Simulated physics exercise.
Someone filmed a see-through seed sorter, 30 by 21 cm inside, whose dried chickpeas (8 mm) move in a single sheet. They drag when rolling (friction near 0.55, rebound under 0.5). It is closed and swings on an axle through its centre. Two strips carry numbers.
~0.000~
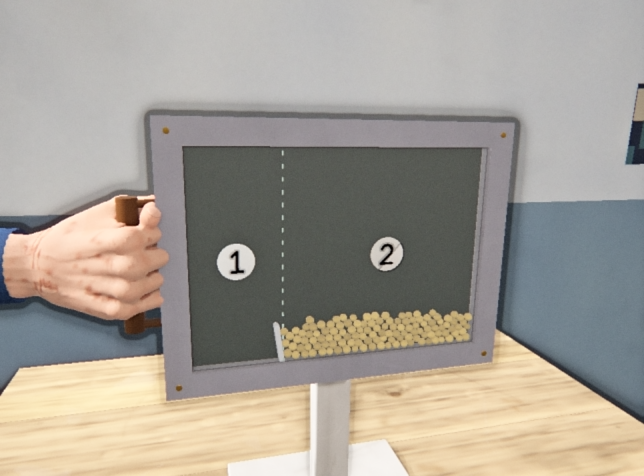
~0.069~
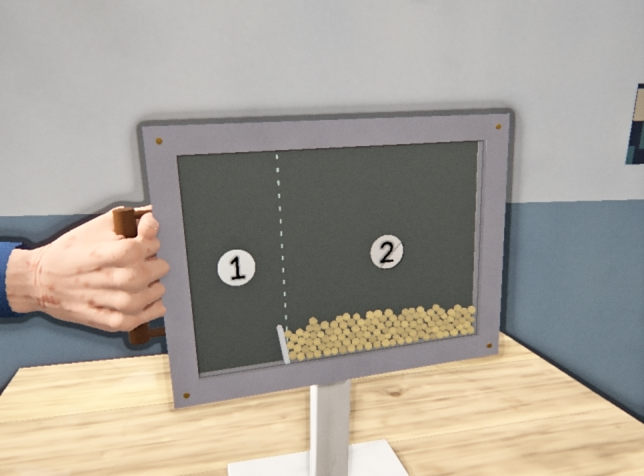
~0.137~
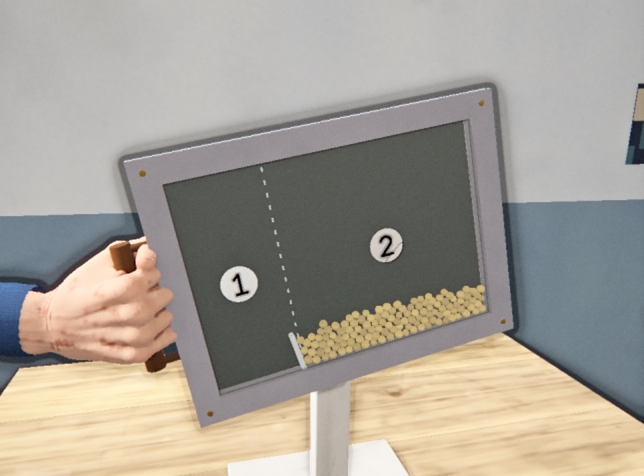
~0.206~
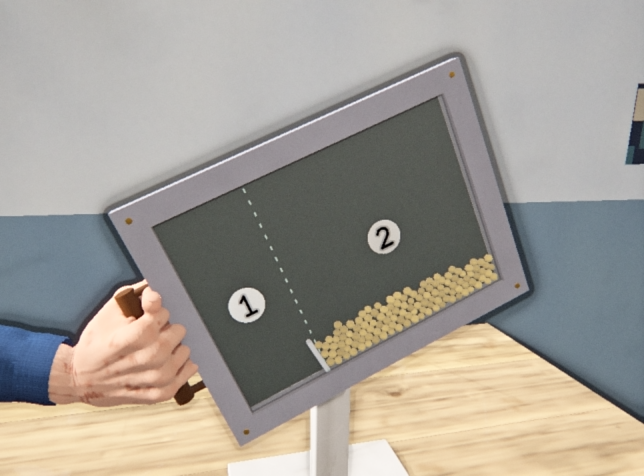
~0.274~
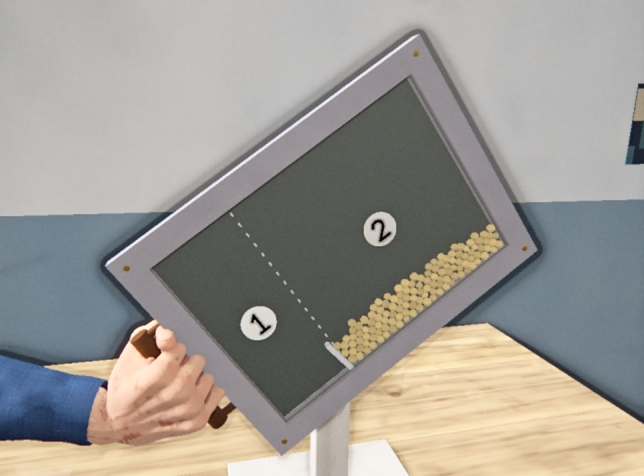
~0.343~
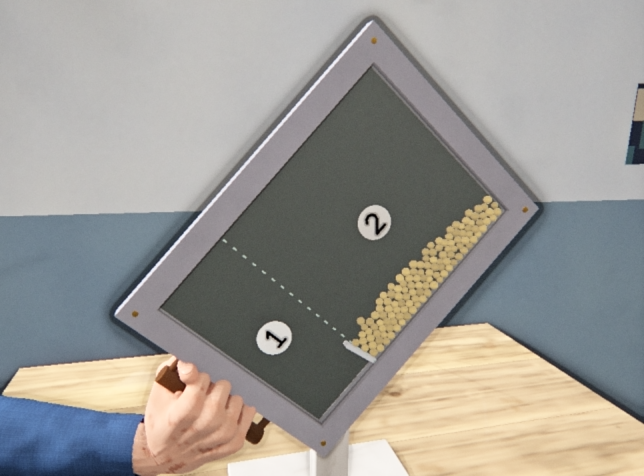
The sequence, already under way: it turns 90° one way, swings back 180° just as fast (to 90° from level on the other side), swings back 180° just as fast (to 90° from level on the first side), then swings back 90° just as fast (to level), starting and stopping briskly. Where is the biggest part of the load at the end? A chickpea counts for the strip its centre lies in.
The one marked 1.
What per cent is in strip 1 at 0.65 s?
Some 45 per cent.
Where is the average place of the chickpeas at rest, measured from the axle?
Some 9 cm left and 7 cm below.
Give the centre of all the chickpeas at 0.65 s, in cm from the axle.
Some 5 cm right and 6 cm below.
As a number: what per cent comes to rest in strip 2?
About 30 per cent.
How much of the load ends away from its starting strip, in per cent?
Roughly 70 per cent.
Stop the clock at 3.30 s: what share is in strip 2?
Roughly 25 per cent.
By 0.65 s, it stands 90° anticlockwise; the chickpeas' middle is 5 cm right of and 6 cm below the centre; no. 1, 45 %, no. 2, 55 %.
By 3.30 s, it stands 46° anticlockwise; the chickpeas' middle is 5 cm left of and 10 cm below the centre; no. 1, 75 %, no. 2, 25 %.
By 3.63 s, it stands level; the chickpeas' middle is 11 cm left of and 6 cm below the centre; no. 1, 75 %, no. 2, 25 %.
All still by 4.6 s, it stands level; no. 1, 70 %, no. 2, 30 %.
